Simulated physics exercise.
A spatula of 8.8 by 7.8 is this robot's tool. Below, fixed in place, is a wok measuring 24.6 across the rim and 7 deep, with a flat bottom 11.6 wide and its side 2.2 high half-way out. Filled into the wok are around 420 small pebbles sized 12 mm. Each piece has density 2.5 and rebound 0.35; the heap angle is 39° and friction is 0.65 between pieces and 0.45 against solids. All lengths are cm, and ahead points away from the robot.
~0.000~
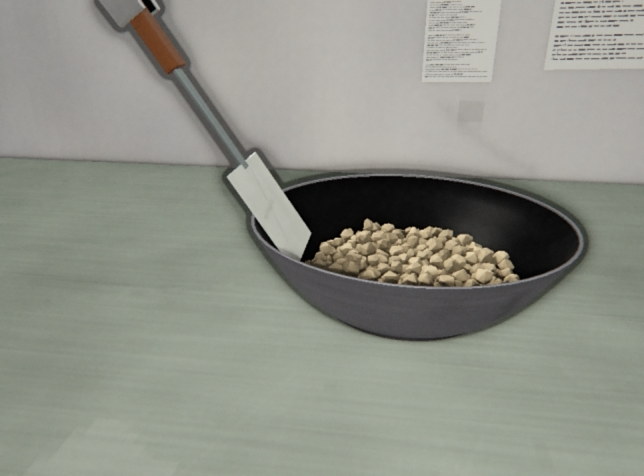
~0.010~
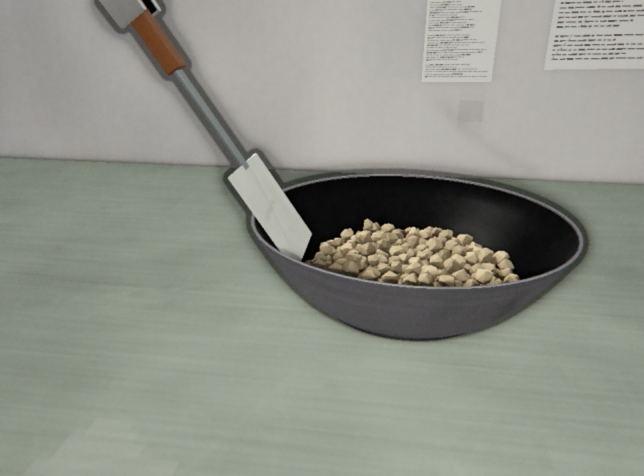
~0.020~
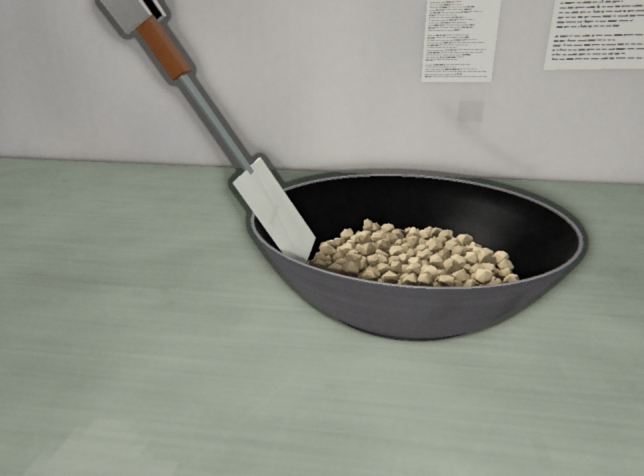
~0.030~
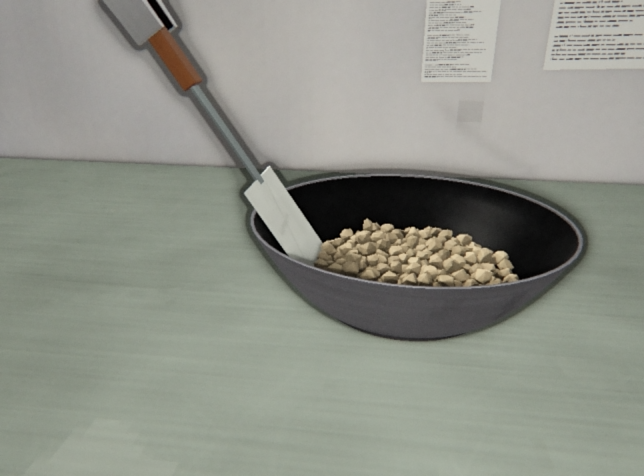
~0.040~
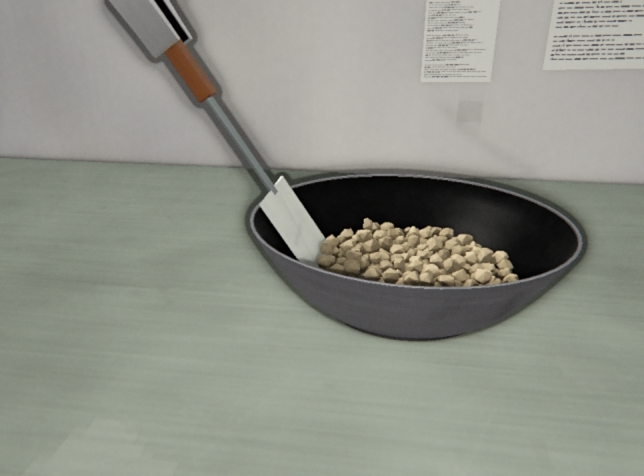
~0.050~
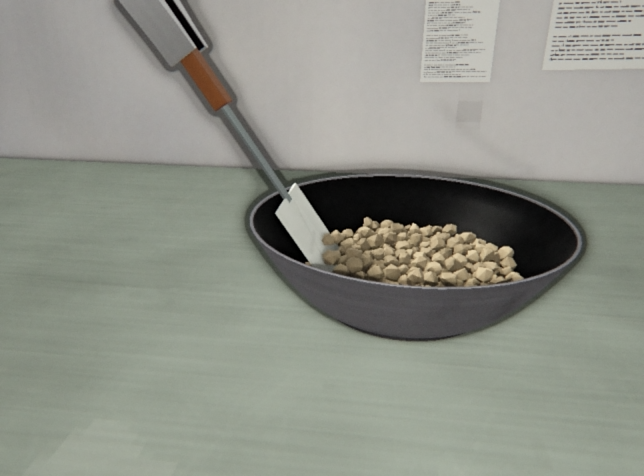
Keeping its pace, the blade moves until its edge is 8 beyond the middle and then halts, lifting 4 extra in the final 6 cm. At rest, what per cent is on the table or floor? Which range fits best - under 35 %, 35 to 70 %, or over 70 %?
The range that fits: 35 to 70 %.
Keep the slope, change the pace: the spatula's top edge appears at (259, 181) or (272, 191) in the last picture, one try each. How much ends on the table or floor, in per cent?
Estimates: About 30 %, about 45 %.
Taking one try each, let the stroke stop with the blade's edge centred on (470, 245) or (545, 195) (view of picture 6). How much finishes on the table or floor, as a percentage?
About 30 and 55 per cent.
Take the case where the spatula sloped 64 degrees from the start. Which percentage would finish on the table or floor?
55 %.
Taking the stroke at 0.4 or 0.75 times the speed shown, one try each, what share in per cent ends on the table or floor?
Near 30 and near 45 percent respectively.
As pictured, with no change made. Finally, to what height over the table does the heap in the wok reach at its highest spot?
Height at the end: Around 6.0 cm.
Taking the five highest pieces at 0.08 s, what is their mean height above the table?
Height: Approx. 7 cm.
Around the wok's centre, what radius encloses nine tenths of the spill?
Around 60 centimetres.
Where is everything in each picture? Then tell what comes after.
Spatula top edge at (242, 163), sloping 56°; upper third of the load around (412, 261), from x 310 to 515, top at y 225; 421 in the wok, in the first frame.
Spatula top edge at (243, 164), sloping 56°; upper third of the load around (412, 261), from x 310 to 515, top at y 225, in the second frame.
Spatula top edge at (248, 169), sloping 56°; upper third of the load around (412, 261), from x 310 to 515, top at y 225, in the third frame.
Spatula top edge at (258, 179), sloping 56°; upper third of the load around (412, 261), from x 310 to 515, top at y 225, in the fourth frame.
Spatula top edge at (272, 189), sloping 56°; upper third of the load around (407, 260), from x 310 to 515, top at y 225, in the fifth frame.
Spatula top edge at (286, 197), sloping 56°; upper third of the load around (410, 256), from x 310 to 520, top at y 225; 421 in the wok, in the sixth frame.
After 0.08 s, sloping 56°, highest piece 9 above the table; 421 in the wok.
After 0.12 s, sloping 56°, highest piece 18 above the table; 418 in the wok, 3 on the blade or in flight.
After 0.34 s, sloping 56°, highest piece 44 above the table; 213 in the wok, 17 on the table or floor, 191 on the blade or in flight.
After 1.39 s, sloping 56°, highest piece 8 above the table; 213 in the wok, 208 on the table or floor.
At rest, 213 in the wok, 208 on the table or floor. That is 49 % on the table or floor.
